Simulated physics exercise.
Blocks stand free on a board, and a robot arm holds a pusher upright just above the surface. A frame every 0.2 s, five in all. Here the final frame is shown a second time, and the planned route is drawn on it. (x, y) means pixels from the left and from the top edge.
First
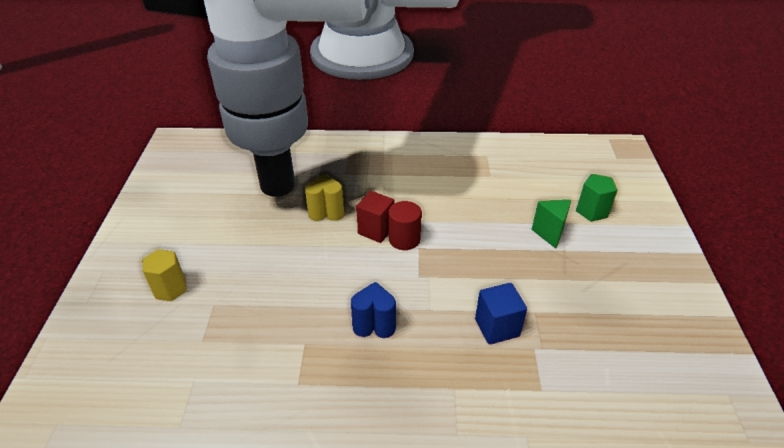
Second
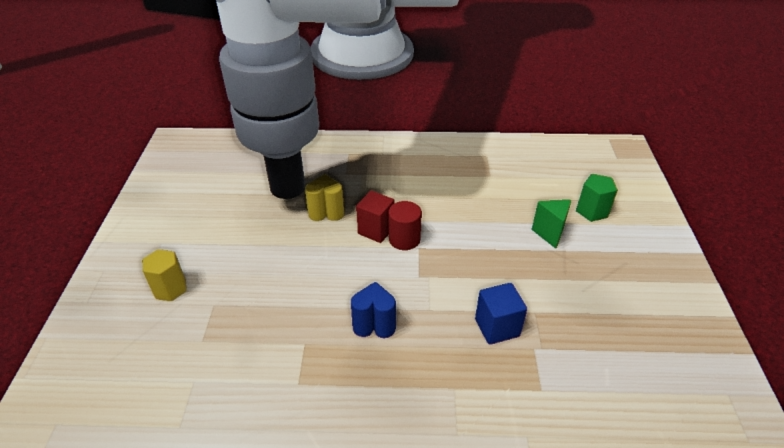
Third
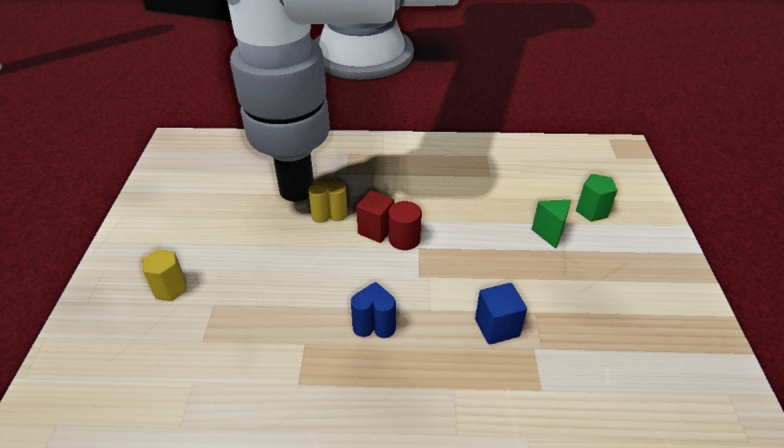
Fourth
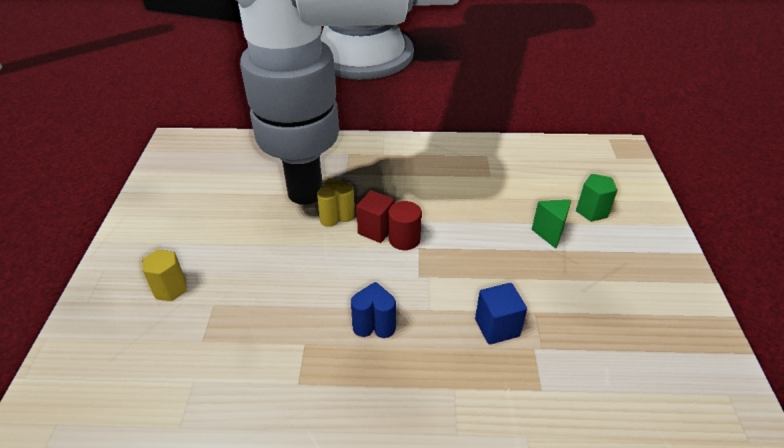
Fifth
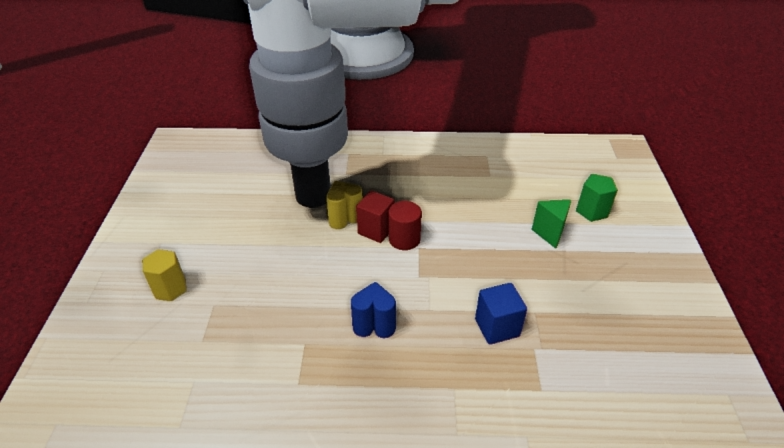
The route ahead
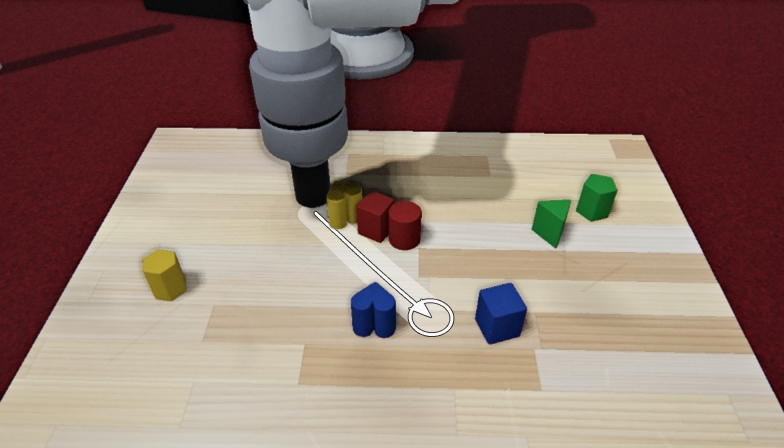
A grey and white robot arm with a black pusher stands at the far left of a pale wooden board on a dark red floor, seen from a raised, still camera. Yellow, red, blue and green blocks lie spread across it, two red ones side by side near the middle. The arm moves slowly right, nudging the yellow heart towards the red square block.
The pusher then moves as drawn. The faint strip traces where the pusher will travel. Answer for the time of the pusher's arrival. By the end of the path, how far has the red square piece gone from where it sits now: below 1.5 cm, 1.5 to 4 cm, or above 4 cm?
It goes a little way, 1.5 to 4 cm.
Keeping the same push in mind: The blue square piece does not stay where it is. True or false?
The claim does not hold.
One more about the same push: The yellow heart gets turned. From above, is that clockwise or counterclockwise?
Twists anticlockwise.
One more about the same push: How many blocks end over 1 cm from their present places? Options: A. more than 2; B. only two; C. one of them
Answer: A.
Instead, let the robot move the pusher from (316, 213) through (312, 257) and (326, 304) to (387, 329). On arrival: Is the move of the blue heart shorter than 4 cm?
No - that is not the case.
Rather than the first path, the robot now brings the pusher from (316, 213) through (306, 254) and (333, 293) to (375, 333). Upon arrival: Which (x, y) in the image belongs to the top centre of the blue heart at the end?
The centre of its top face lies at (408, 322).
The drawn path runs from (316, 213) to (431, 317).
On the path given first. One third of the way, pusher (348, 228); yellow heart (368, 196), turned 50° anticlockwise; red square piece (398, 200); red circular block (424, 213).
Two thirds of the way, pusher (387, 263); yellow heart (368, 196), turned 50° anticlockwise; red square piece (398, 200); red circular block (424, 213).
At the end, pusher (432, 301); yellow heart (368, 196), turned 50° anticlockwise; blue heart not moved; red square piece (398, 200); red circular block (424, 213); blue square piece not moved.
